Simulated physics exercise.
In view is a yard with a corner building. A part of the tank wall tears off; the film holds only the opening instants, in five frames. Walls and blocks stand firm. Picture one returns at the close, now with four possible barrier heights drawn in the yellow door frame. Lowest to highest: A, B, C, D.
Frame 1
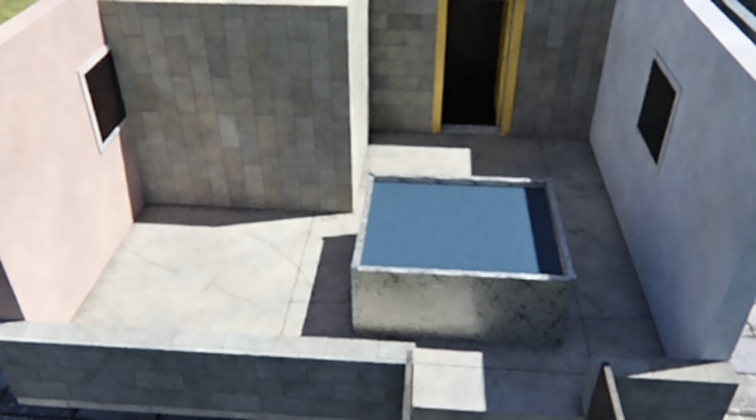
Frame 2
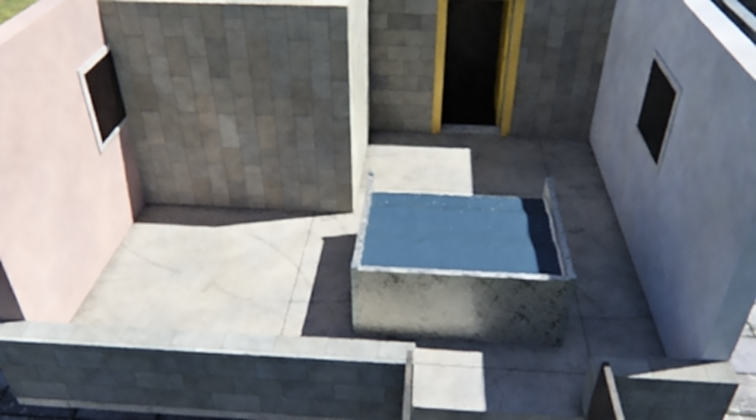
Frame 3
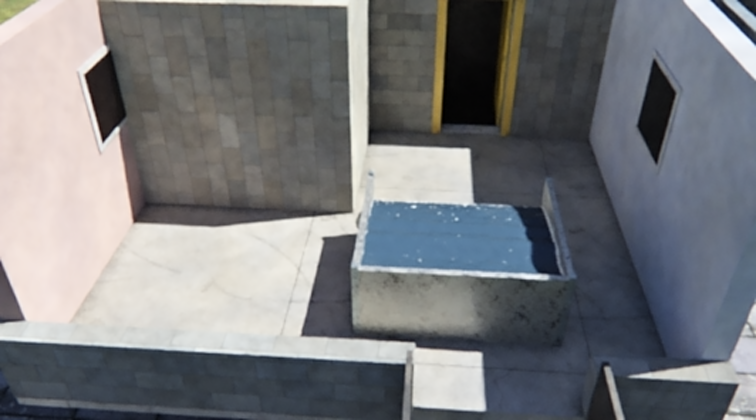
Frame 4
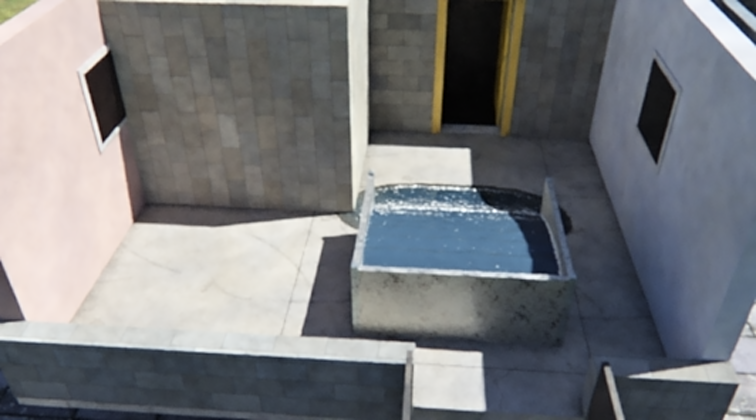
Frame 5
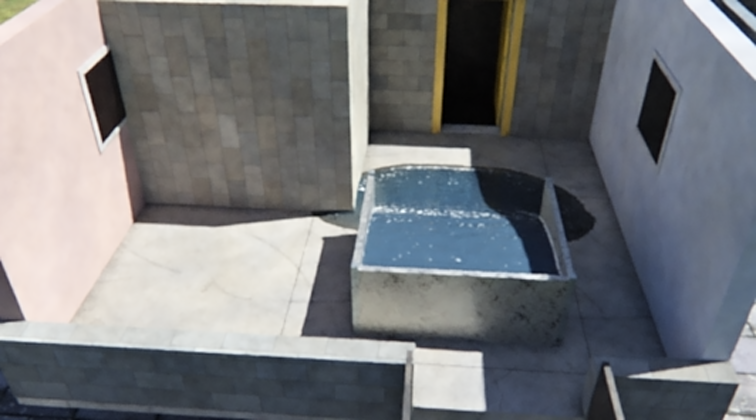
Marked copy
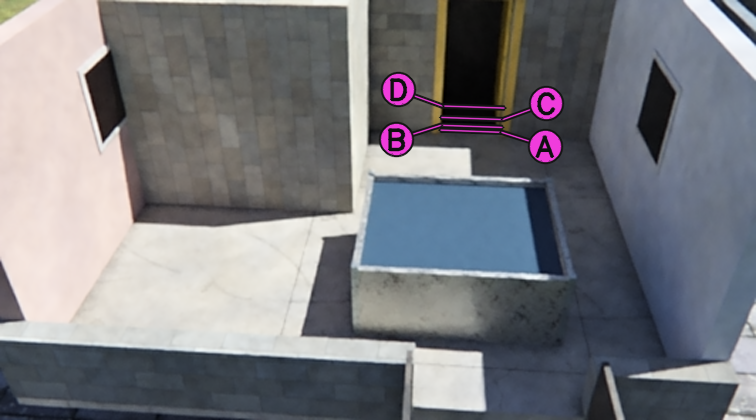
In a walled yard with a corner building, a tank's back side disappears and water pours out, spreading across the ground behind.
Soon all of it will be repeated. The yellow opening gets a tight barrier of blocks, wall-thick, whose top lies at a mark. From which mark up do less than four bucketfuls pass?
That is height D.
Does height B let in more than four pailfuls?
Yes.
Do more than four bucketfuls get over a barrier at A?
Yes.
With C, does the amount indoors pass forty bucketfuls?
No, it does not.
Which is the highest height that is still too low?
C it is.
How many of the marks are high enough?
One of them.
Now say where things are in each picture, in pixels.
Water in the tank at rest, its middle at (460, 227); foot of the yellow doorway at (470, 134); open gate at (503, 344).
Water covers 2 % of the ground, its front hidden from here.
Water covers 7 % of the ground, its front hidden from here.
Water covers 13 % of the ground, its front hidden from here.
Water covers 20 % of the ground and shows as far out as (393, 168).
On the marked copy, A at (471, 131); B at (471, 126); C at (472, 118); D at (473, 107); from the bottom up A, B, C, D.
Choosing A, dozens of bucketfuls pour in.
Choosing B, dozens of bucketfuls pour in.
Choosing C, about 14 bucketfuls get in.
Choosing D, a splash gets over, under a bucket.
